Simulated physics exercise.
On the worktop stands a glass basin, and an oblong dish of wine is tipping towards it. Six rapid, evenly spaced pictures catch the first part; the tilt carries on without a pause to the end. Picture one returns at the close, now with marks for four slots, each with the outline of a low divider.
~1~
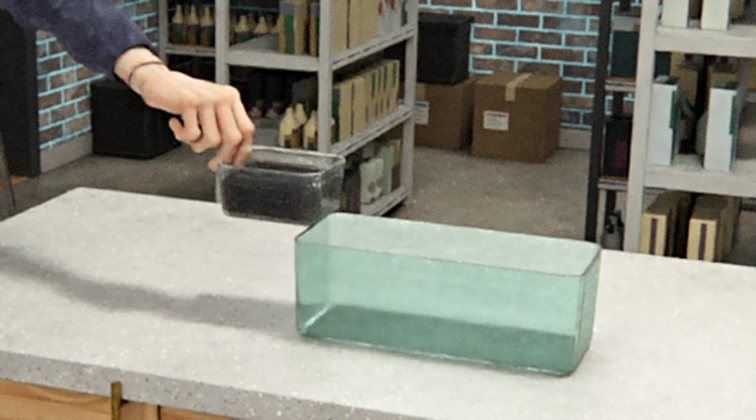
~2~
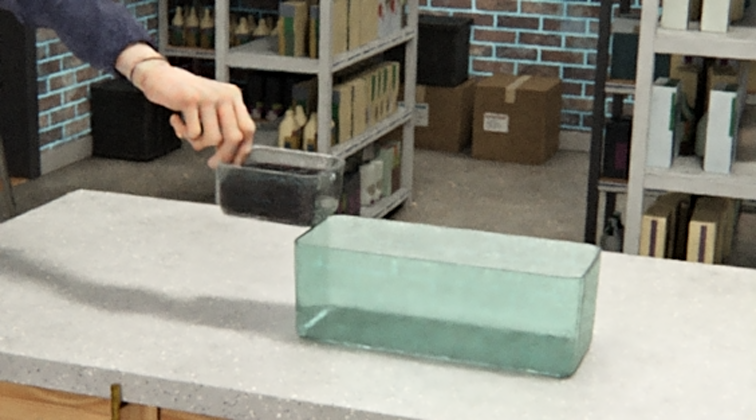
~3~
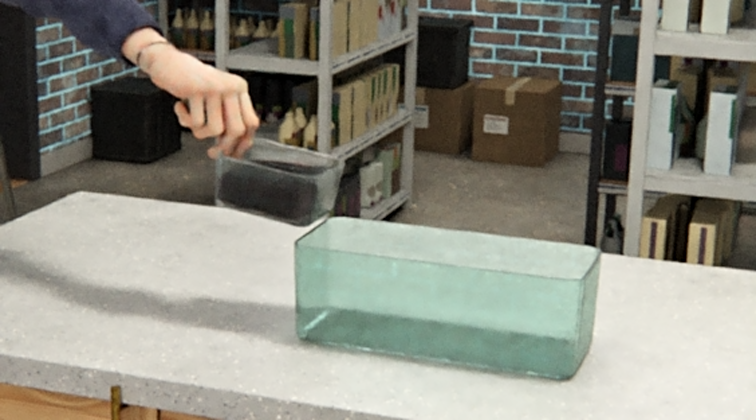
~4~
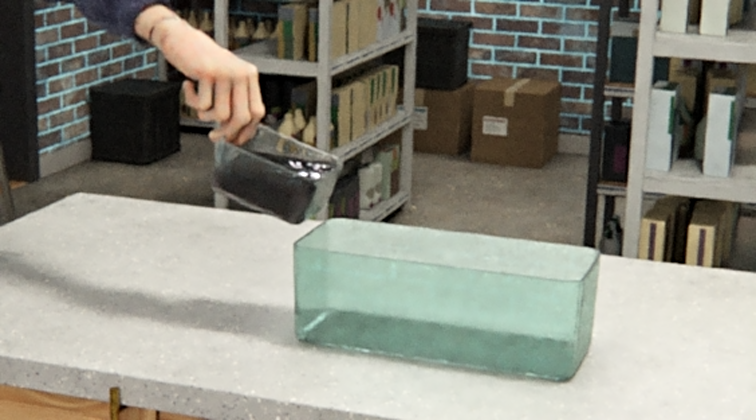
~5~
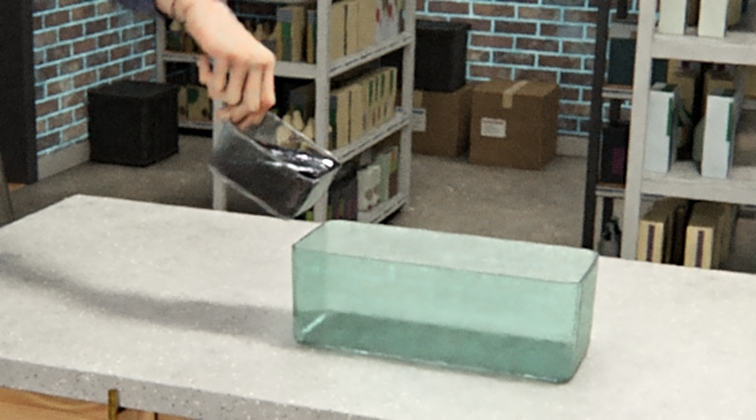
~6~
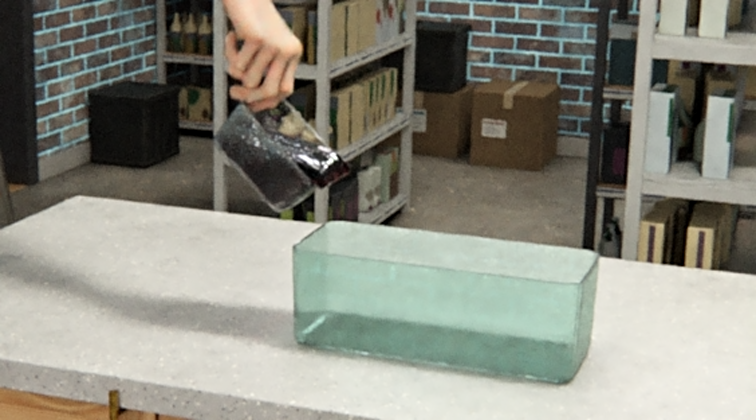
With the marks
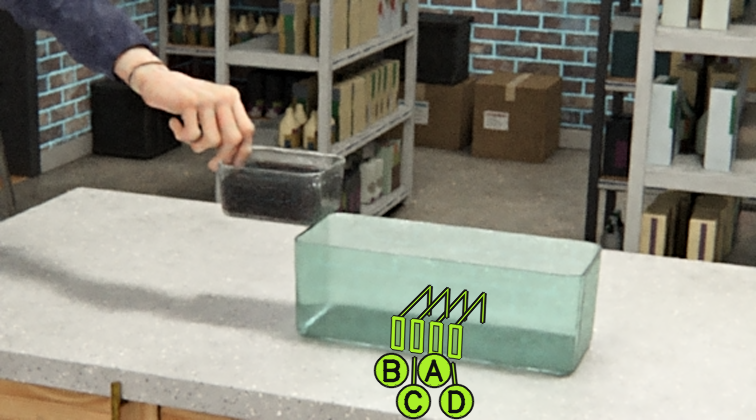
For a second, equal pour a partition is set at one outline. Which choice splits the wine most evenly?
B.
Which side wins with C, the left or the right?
The left one.
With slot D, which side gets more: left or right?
More ends on the left.
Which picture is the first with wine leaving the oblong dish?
Picture 5.
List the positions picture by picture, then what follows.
The first picture shows upright, lip at (331, 165); basin from (297, 333) to (576, 374); nothing has left yet.
The second picture shows upright, lip at (331, 167); nothing has left yet.
The third picture shows tipped about 8°, lip at (331, 169); nothing has left yet.
The fourth picture shows tipped about 17°, lip at (330, 171); nothing has left yet.
The fifth picture shows tipped about 29°, lip at (328, 172); wine is over the lip, down to (328, 172).
The sixth picture shows tipped about 43°, lip at (329, 173); wine is over the lip, down to (334, 180).
In lime, A at (433, 360); B at (395, 355); C at (414, 357); D at (452, 363).
With A, about 78 % ends left of the wall and 16 % right of it; 6 % is lost outside.
With B, about 50 % ends left of the wall and 47 % right of it; 3 % is lost outside.
With C, about 73 % ends left of the wall and 18 % right of it; 10 % is lost outside.
With D, about 78 % ends left of the wall and 16 % right of it; 7 % is lost outside.
